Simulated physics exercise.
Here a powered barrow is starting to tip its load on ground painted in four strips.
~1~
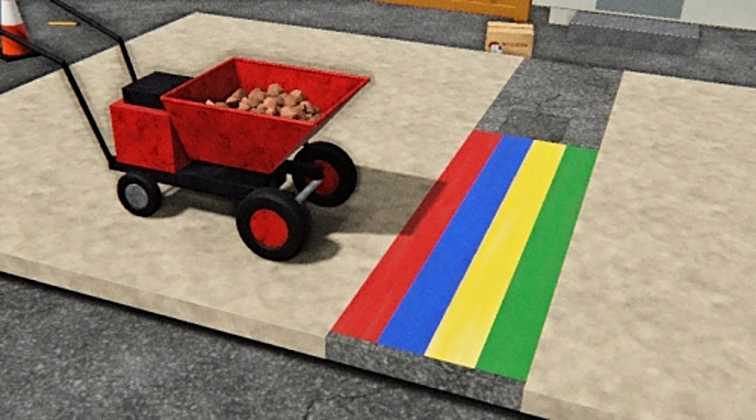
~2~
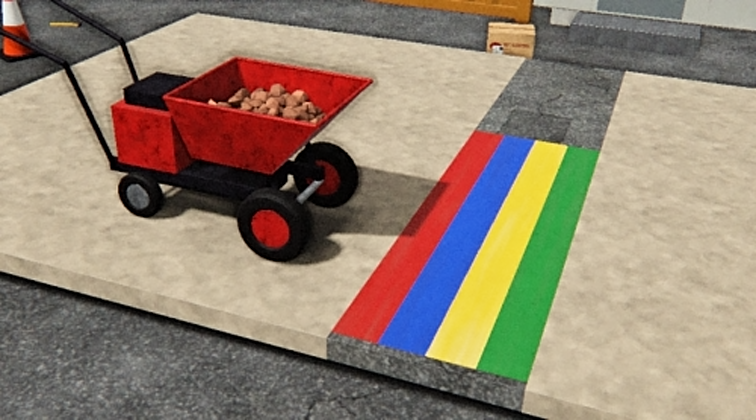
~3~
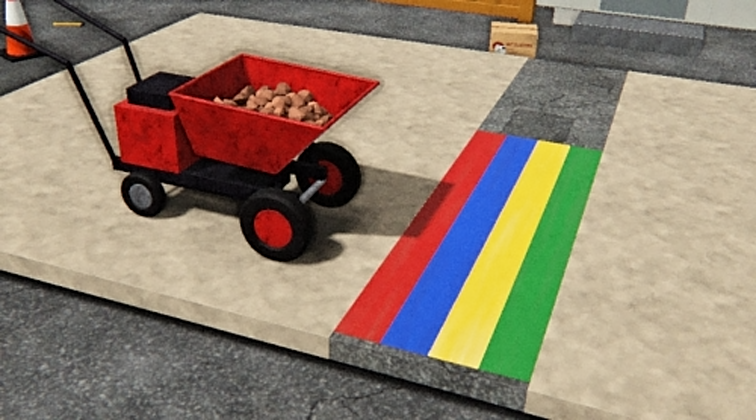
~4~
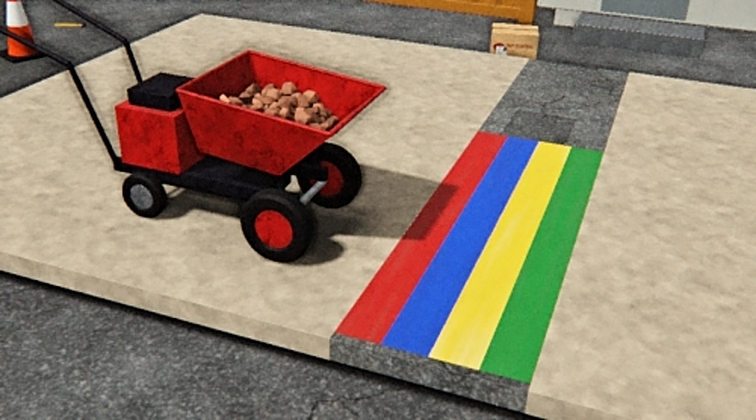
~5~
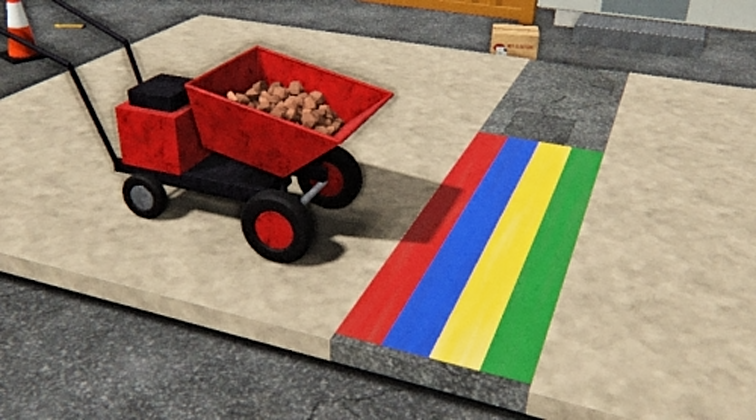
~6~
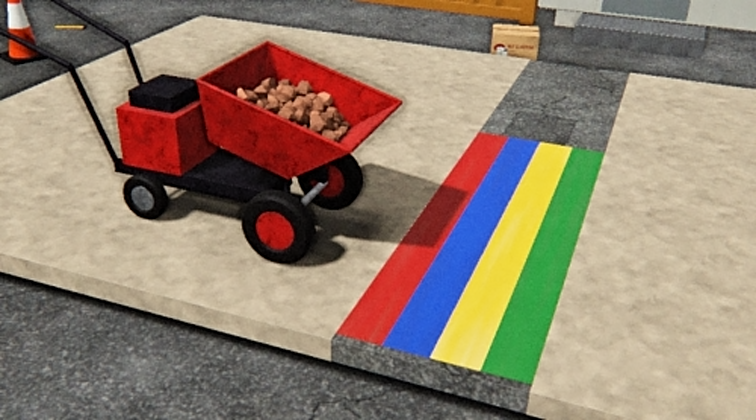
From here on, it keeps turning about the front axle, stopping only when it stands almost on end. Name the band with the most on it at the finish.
The blue one.
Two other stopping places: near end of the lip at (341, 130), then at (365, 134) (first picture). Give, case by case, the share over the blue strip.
In order: 30 % and 10 %.
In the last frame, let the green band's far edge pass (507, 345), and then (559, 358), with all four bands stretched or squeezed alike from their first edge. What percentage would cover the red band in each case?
In order, 10 % and 10 %.
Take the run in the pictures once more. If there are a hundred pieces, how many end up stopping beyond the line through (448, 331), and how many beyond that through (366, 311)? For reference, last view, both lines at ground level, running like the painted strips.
First 20 in a hundred, second 70 in a hundred.
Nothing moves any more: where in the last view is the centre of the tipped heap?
Around (457, 257), give or take.
Soon after the last picture, skip tipped steeply; all in the skip.
A little later, skip tipped right over; most in the skip; a small part over the red strip; a small part over the blue strip.
Later still, skip tipped right over; about a third in the skip; a small part over the red strip; about a third over the blue strip; a small part over the yellow strip; a small part over the green strip; a stray few off the paint.
At rest, skip tipped right over; about a quarter in the skip; a small part over the red strip; about a third over the blue strip; a small part over the yellow strip; a small part over the green strip; a stray few off the paint.
